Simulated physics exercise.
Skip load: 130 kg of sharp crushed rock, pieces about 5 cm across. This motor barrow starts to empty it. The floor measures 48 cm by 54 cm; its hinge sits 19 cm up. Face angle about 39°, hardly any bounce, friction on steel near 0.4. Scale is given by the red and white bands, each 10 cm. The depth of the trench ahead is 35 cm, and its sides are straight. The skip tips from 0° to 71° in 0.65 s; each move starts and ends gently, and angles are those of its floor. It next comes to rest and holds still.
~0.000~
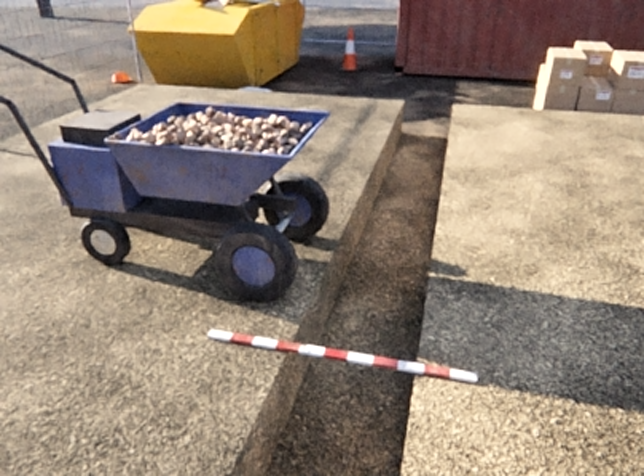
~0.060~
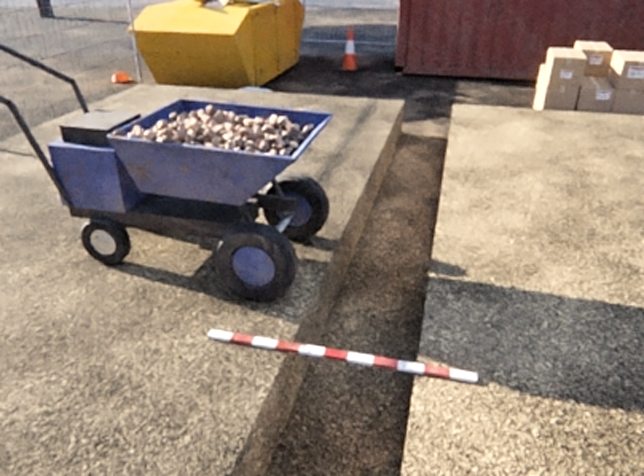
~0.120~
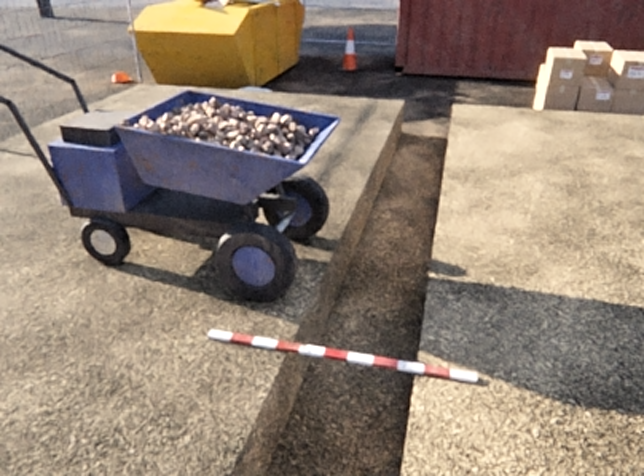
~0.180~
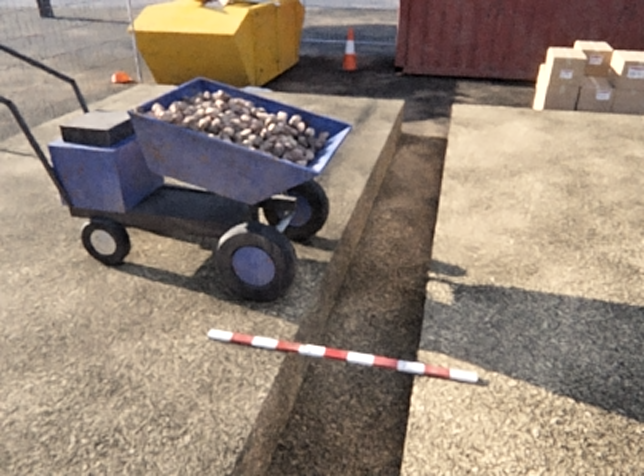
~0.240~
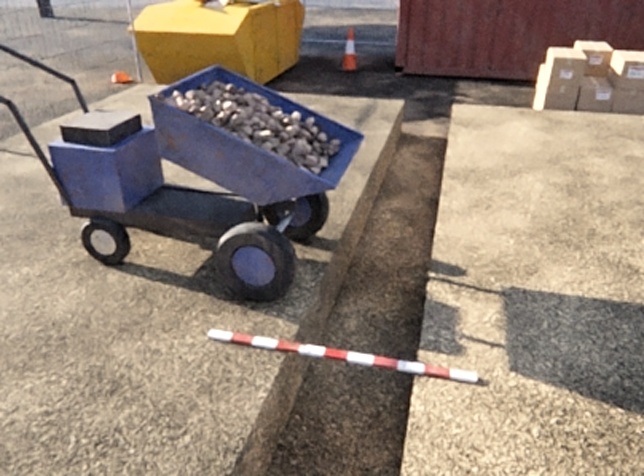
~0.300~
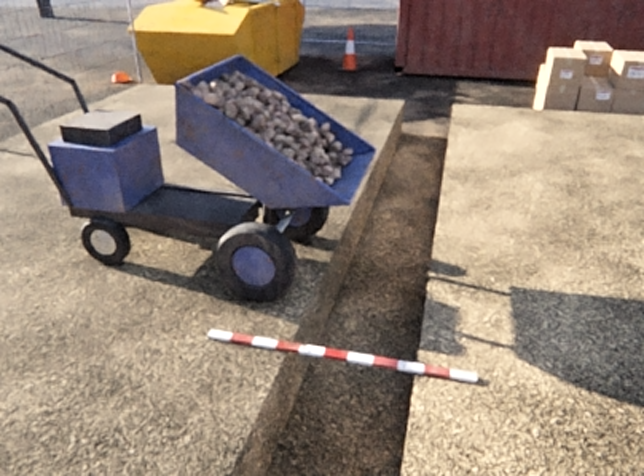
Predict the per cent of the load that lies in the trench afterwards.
49 per cent.
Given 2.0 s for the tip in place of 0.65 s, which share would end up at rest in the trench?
75 per cent.
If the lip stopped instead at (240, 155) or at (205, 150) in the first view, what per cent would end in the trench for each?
Some 90 and some 100 per cent, in that order.
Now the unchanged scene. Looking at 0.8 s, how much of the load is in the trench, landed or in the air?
About 20%.
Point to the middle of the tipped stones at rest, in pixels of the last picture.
I'd put it close to (435, 282).
After 0.5 s the floor is at 60°; 100 % in the skip; the foremost stones are at (380, 202).
After 0.8 s the floor is at 71°; 61 % in the skip, 20 % in the trench, 19 % past the trench; the foremost stones are at (467, 295).
After 1.1 s the floor is at 71°; 9 % in the skip, 37 % in the trench, 54 % past the trench; the foremost stones are at (644, 321).
After 3.0 s the floor is at 71°; 0 % in the skip, 49 % in the trench, 51 % past the trench; the foremost stones are past the picture's edge.
